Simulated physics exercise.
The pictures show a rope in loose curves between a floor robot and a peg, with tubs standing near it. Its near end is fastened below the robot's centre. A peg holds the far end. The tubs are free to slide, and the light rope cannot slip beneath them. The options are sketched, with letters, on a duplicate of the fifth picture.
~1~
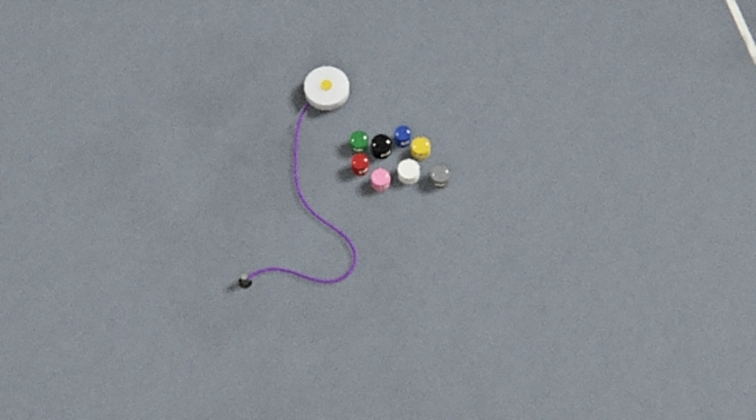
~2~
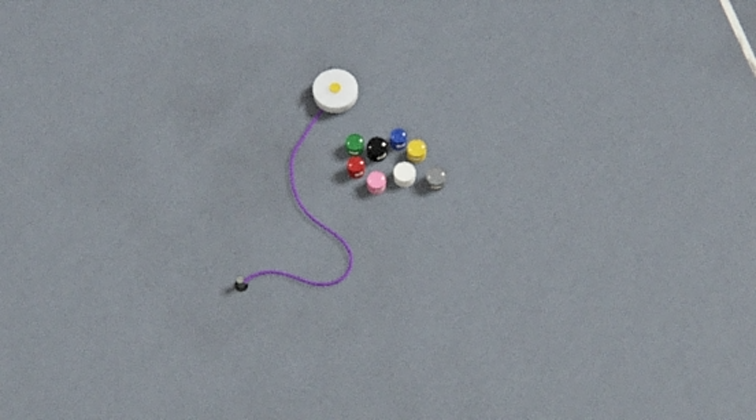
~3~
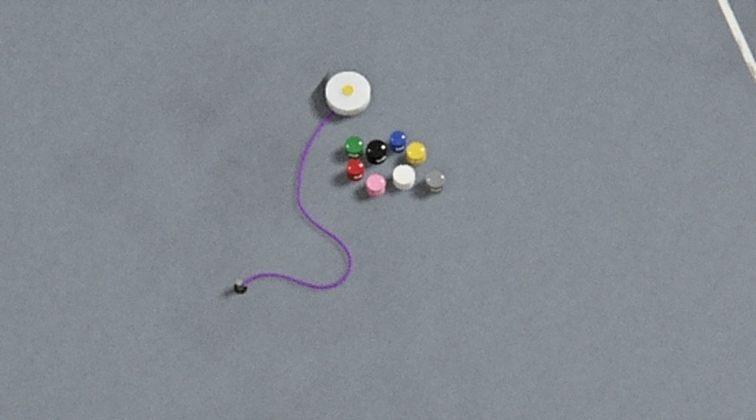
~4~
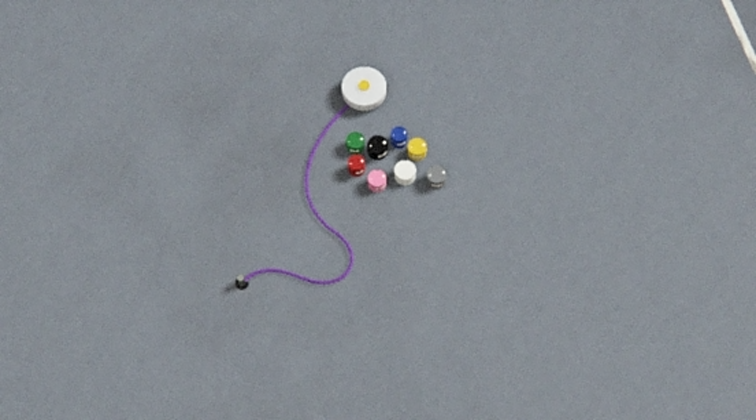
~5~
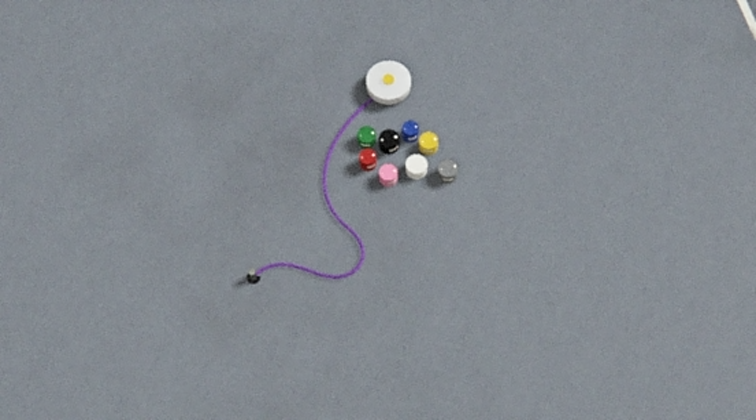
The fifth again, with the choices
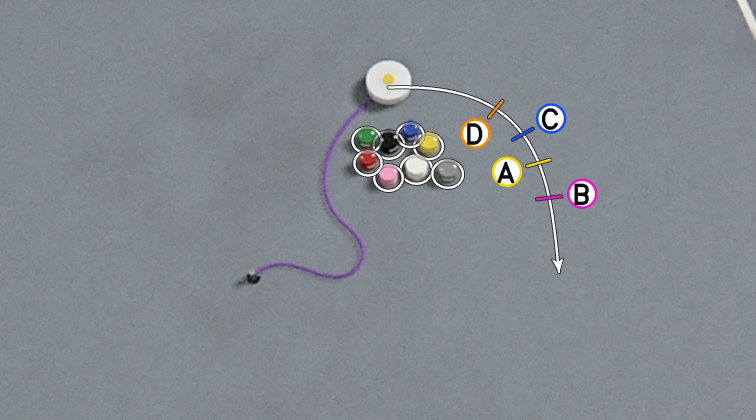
A round white robot with a yellow centre moves a short way to the right across a plain grey floor seen from above, drawing the upper part of a purple rope along with it. The rope curves down to a small dark peg at lower left, while eight small coloured tubs sit clustered right of the rope. The tubs stay in place on the floor as the camera drifts slightly.
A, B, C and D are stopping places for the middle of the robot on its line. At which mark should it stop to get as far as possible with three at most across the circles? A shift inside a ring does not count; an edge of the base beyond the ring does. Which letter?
Mark C.
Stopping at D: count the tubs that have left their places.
By then, none.
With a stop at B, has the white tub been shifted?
By then, yes.
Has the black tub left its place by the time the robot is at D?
No.
On the copy, A at (539, 163); B at (549, 198); C at (523, 134); D at (496, 109); the route from (389, 87) via (525, 137) to (559, 272).
On C. First, robot (442, 86).
Then, robot (490, 101).
Finally, robot (524, 130); green tub (371, 147); one over the rings.
By contrast, A has five over the rings; B has eight over the rings; D is within the limit but short.
